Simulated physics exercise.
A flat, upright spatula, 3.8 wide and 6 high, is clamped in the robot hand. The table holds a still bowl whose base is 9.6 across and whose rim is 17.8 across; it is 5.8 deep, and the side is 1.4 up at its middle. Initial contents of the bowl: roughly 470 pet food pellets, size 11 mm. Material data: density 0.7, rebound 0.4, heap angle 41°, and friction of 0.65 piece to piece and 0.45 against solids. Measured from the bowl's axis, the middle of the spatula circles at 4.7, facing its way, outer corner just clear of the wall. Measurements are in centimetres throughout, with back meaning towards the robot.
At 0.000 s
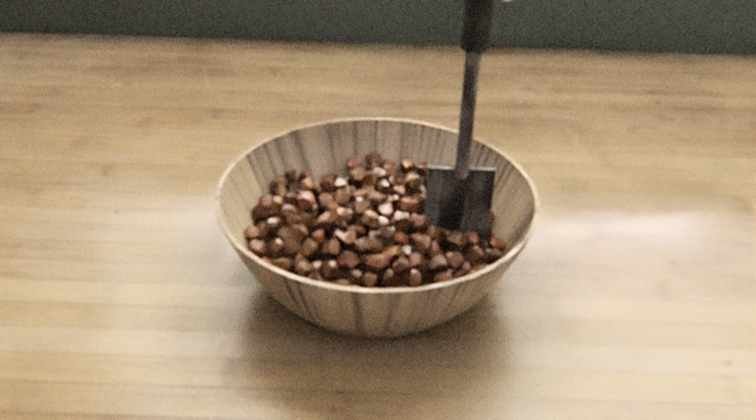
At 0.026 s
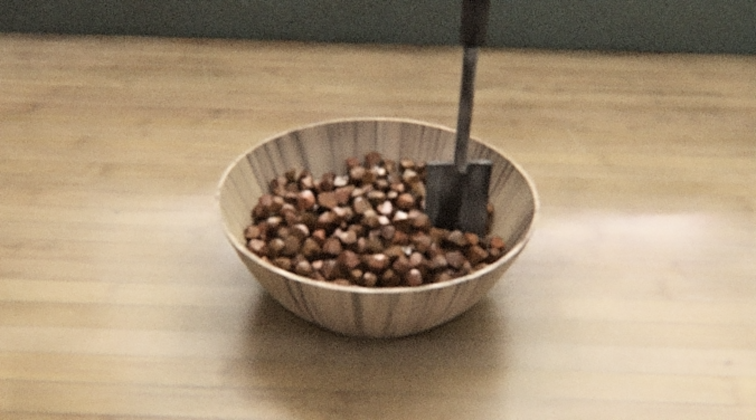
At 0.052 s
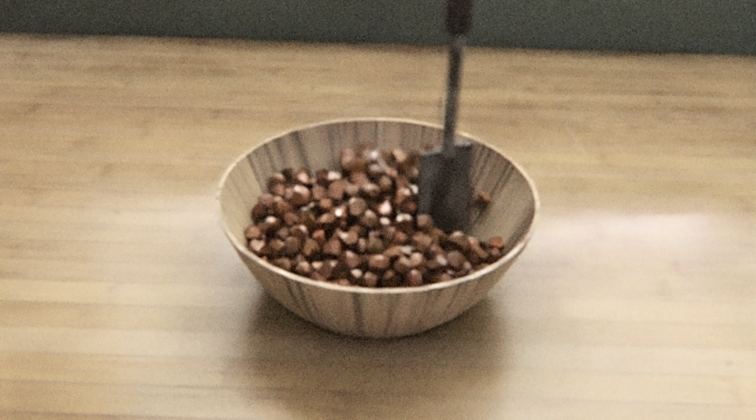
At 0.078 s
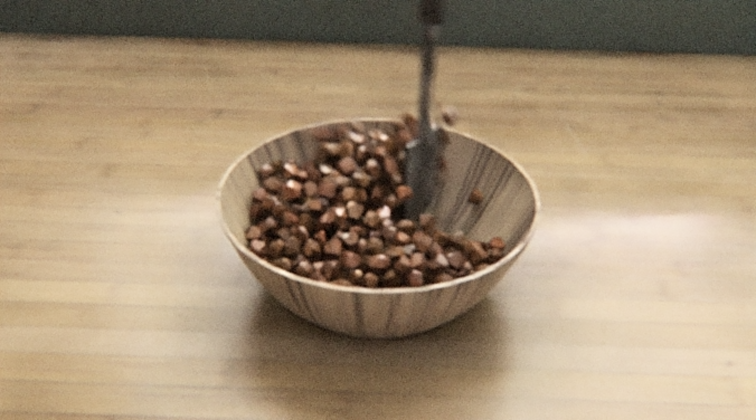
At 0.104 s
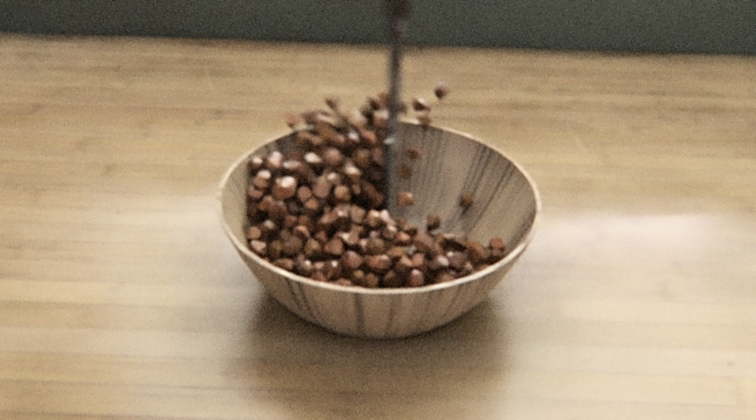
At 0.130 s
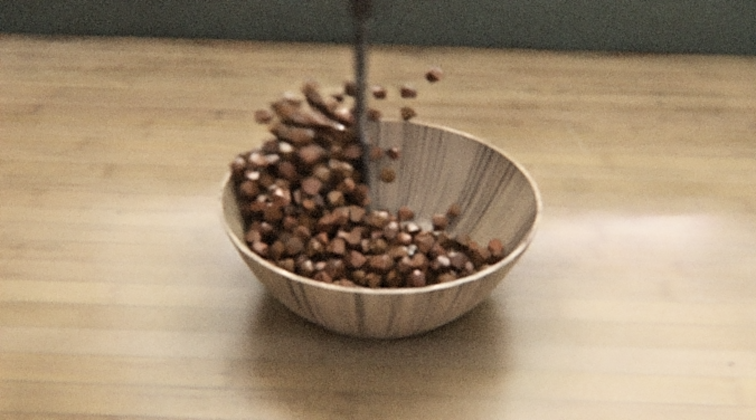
Dark spatula sweeping from right to left through brown pellets in a striped bowl, heaping them leftward and flinging some upward.
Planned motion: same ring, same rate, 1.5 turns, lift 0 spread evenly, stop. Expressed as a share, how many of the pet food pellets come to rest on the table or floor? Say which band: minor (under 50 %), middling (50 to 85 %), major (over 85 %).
Band: Middling.
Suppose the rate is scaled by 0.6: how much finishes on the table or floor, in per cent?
Estimated share: Close to 40 per cent.
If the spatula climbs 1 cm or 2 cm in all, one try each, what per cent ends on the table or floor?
Roughly 55 percent, then roughly 45 percent.
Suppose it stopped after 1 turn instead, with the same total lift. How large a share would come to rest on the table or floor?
It would be around 50 percent.
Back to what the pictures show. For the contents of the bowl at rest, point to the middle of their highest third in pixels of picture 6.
The centre sits around (320, 285) in the last picture.
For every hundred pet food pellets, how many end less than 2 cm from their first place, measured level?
I'd put it at about 5 in a hundred.
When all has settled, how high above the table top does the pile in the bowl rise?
5.5 cm, roughly.
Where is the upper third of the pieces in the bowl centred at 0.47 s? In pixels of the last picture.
Near (364, 137).
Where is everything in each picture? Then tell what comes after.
Spatula neck at (464, 144), 0° round; upper third of the load around (369, 220), from x 250 to 495, top at y 160; 470 in the bowl, in the first frame.
Spatula neck at (463, 138), 8° round; upper third of the load around (370, 216), from x 250 to 495, top at y 160, in the second frame.
Spatula neck at (450, 124), 31° round; upper third of the load around (370, 204), from x 255 to 495, top at y 150, in the third frame.
Spatula neck at (425, 112), 56° round; upper third of the load around (358, 184), from x 255 to 495, top at y 115, in the fourth frame.
Spatula neck at (394, 106), 82° round; upper third of the load around (338, 174), from x 255 to 495, top at y 90; 468 in the bowl, 2 in flight or on the tool, in the fifth frame.
Spatula neck at (360, 106), 107° round; upper third of the load around (315, 168), from x 240 to 495, top at y 75; 465 in the bowl, 5 in flight or on the tool, in the sixth frame.
After 0.30 s, 272° round, highest piece 13 above the table; 342 in the bowl, 32 on the table or floor, 96 in flight or on the tool.
After 0.47 s, 78° round, highest piece 10 above the table; 241 in the bowl, 173 on the table or floor, 56 in flight or on the tool.
After 0.76 s, 180° round, highest piece 5 above the table; 291 on the table or floor, 179 in the bowl.
After 1.46 s, 180° round, highest piece 5 above the table; 291 on the table or floor, 179 in the bowl.
At rest, 291 on the table or floor, 179 in the bowl. That is 62 % on the table or floor.
